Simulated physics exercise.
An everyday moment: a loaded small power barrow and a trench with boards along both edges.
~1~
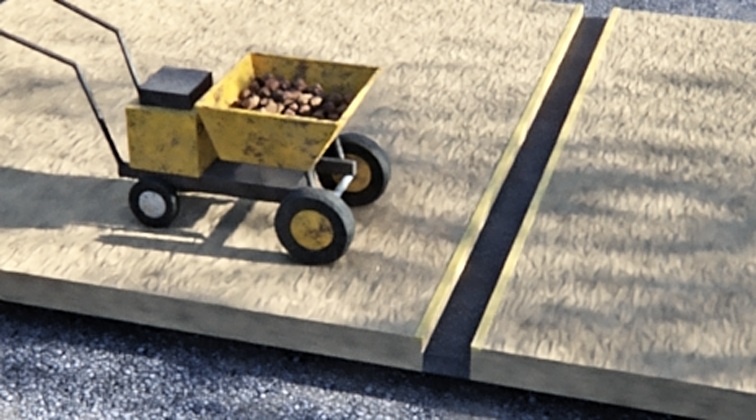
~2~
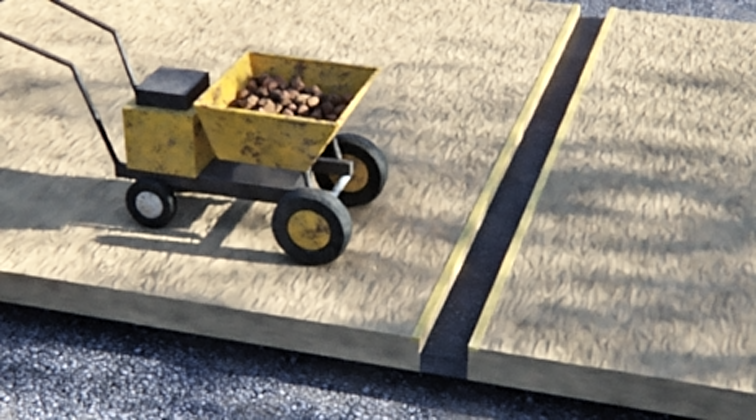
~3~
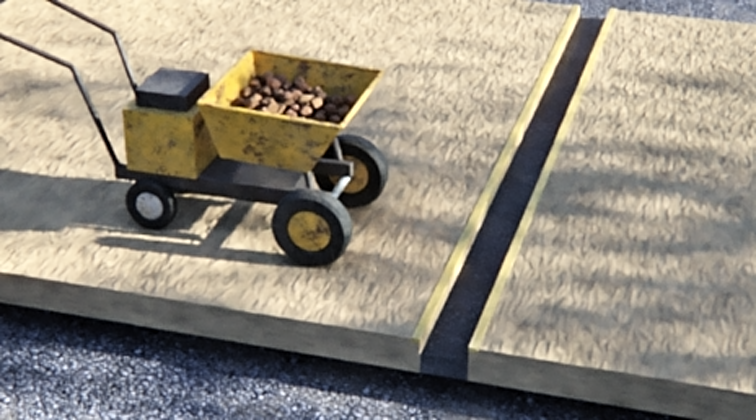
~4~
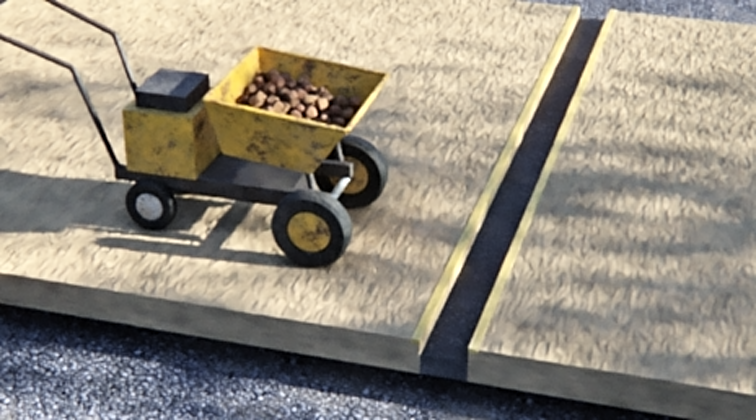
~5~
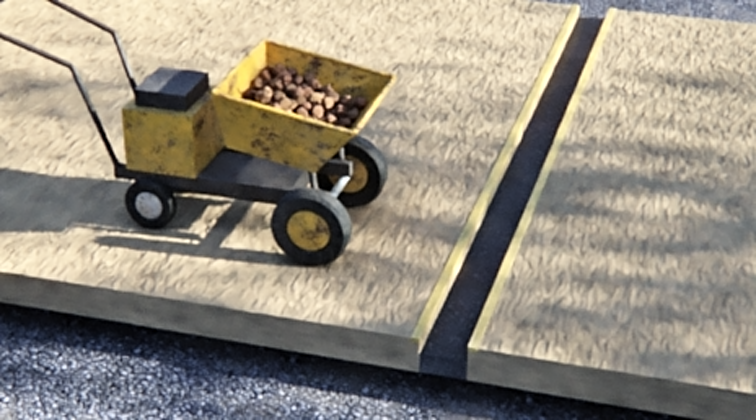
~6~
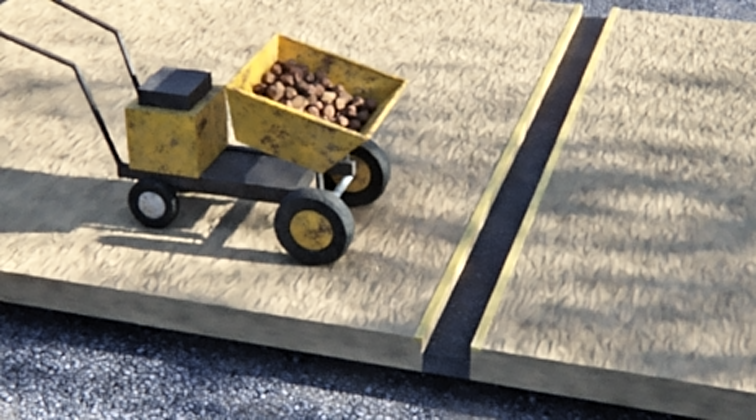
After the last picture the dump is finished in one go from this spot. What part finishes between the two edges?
In the trench: Over half.
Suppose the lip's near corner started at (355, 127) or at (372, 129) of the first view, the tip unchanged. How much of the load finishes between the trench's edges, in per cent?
In turn 60 and 50 in a hundred.
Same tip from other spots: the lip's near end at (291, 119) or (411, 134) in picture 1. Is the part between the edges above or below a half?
The first try: Under half. The second: Below a half.
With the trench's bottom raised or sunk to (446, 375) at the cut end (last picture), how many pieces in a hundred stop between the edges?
Some 80 per cent.
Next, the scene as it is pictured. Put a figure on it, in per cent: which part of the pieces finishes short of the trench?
Near 25 %.
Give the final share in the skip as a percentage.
About 0 per cent.
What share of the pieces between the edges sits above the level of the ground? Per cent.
Near 55 %.
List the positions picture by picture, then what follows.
In the first picture, lip of the skip at (338, 125), level; top of the load at (287, 102), clay clods; first edge of the trench at (433, 306); far edge at (489, 315), the trench under half as wide as the skip, and shallow for its width.
In the second picture, lip of the skip at (337, 125), level; top of the load at (285, 102).
In the third picture, lip of the skip at (341, 128), tipped barely; top of the load at (288, 102).
In the fourth picture, lip of the skip at (347, 131), tipped a little; top of the load at (283, 108).
In the fifth picture, lip of the skip at (354, 134), tipped a little; top of the load at (278, 98).
In the sixth picture, lip of the skip at (366, 139), tipped a little; top of the load at (277, 88); first edge of the trench at (433, 307); far edge at (489, 315).
Soon, skip tipped steeply; all in the skip.
A while on, skip tipped right over; nearly all in the skip; a stray few short of the trench; a small part in or heaped over the trench; a stray few falling.
Towards the end, skip tipped right over; about a third in the skip; a small part short of the trench; about half in or heaped over the trench; a small part beyond it.
Finally, skip tipped right over; a stray few in the skip; about a quarter short of the trench; about two thirds in or heaped over the trench; a small part beyond it.
